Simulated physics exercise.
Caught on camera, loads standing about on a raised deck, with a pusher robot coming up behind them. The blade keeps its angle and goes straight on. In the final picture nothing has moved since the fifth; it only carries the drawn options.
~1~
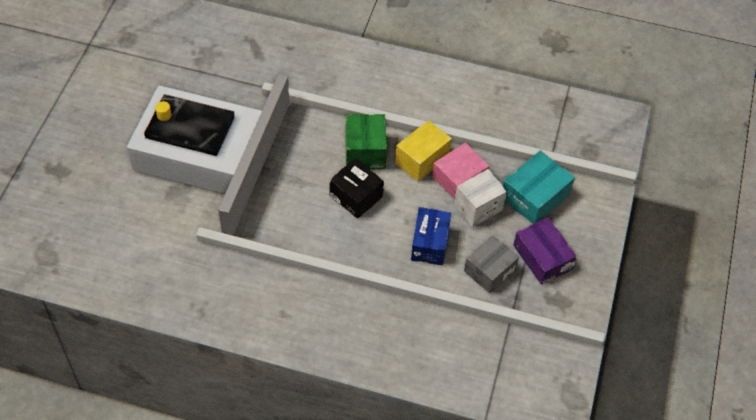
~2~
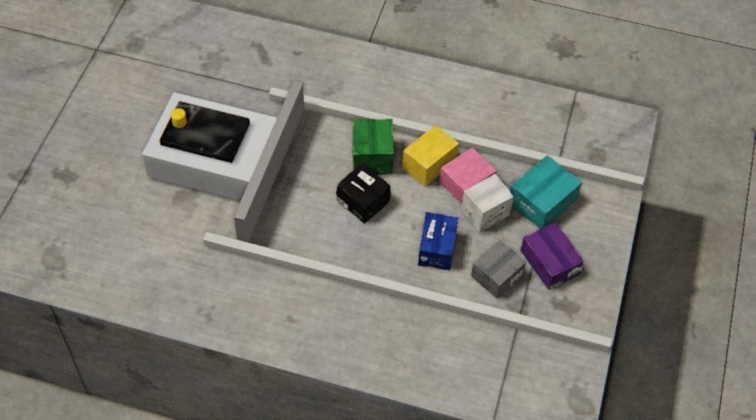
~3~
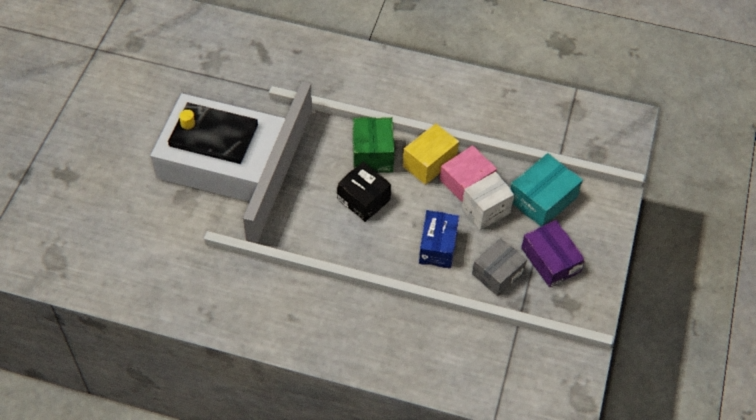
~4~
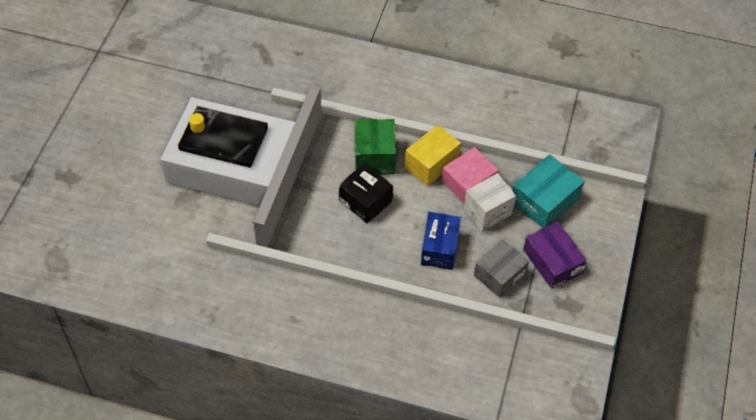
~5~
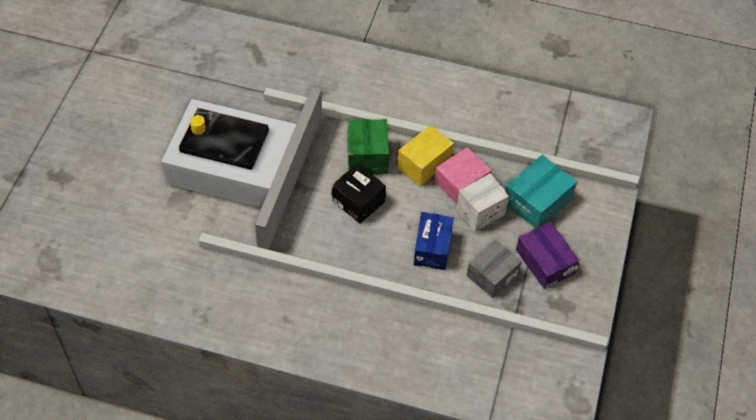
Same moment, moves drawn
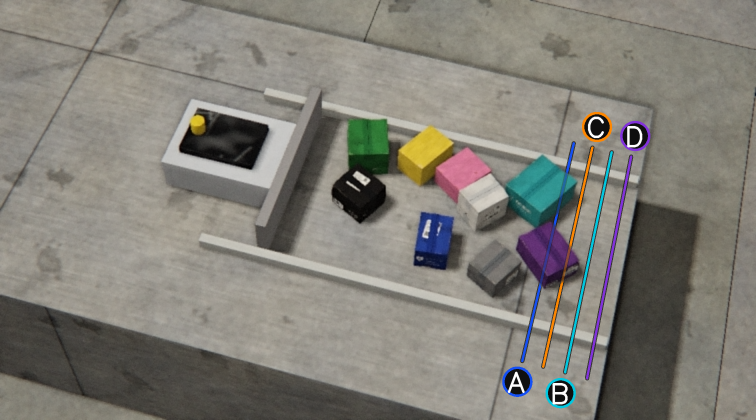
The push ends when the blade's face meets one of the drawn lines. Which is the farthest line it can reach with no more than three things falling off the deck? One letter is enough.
A.
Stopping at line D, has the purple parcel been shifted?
Yes.
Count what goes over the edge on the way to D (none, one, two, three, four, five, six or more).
By then, six or more.
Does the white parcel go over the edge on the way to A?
By then, no.
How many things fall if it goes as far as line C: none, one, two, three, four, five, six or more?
By then, five.
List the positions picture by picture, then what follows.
Grey parcel (491, 264); blue parcel (431, 236); black parcel (357, 188), in the first picture.
Robot (210, 132); purple parcel (552, 256), in the second picture.
Robot (219, 133); turquoise box (545, 190), in the third picture.
Robot (229, 137); pink crate (470, 176), in the fourth picture.
Robot (230, 139); grey parcel (493, 269); blue parcel (433, 241); black parcel (359, 193), in the fifth picture.
On the marked copy, A at (550, 245); B at (590, 255); C at (569, 250); D at (611, 260).
Taking A. A third of the way, robot (321, 161); white parcel (490, 208); yellow crate (457, 160).
Two thirds of the way, robot (413, 184); turquoise box (621, 214); pink crate (584, 189).
When it is over, robot (488, 202); turquoise box over the edge; pink crate over the edge; three fallen.
As for the rest, B drops six; C drops five; D drops nine.
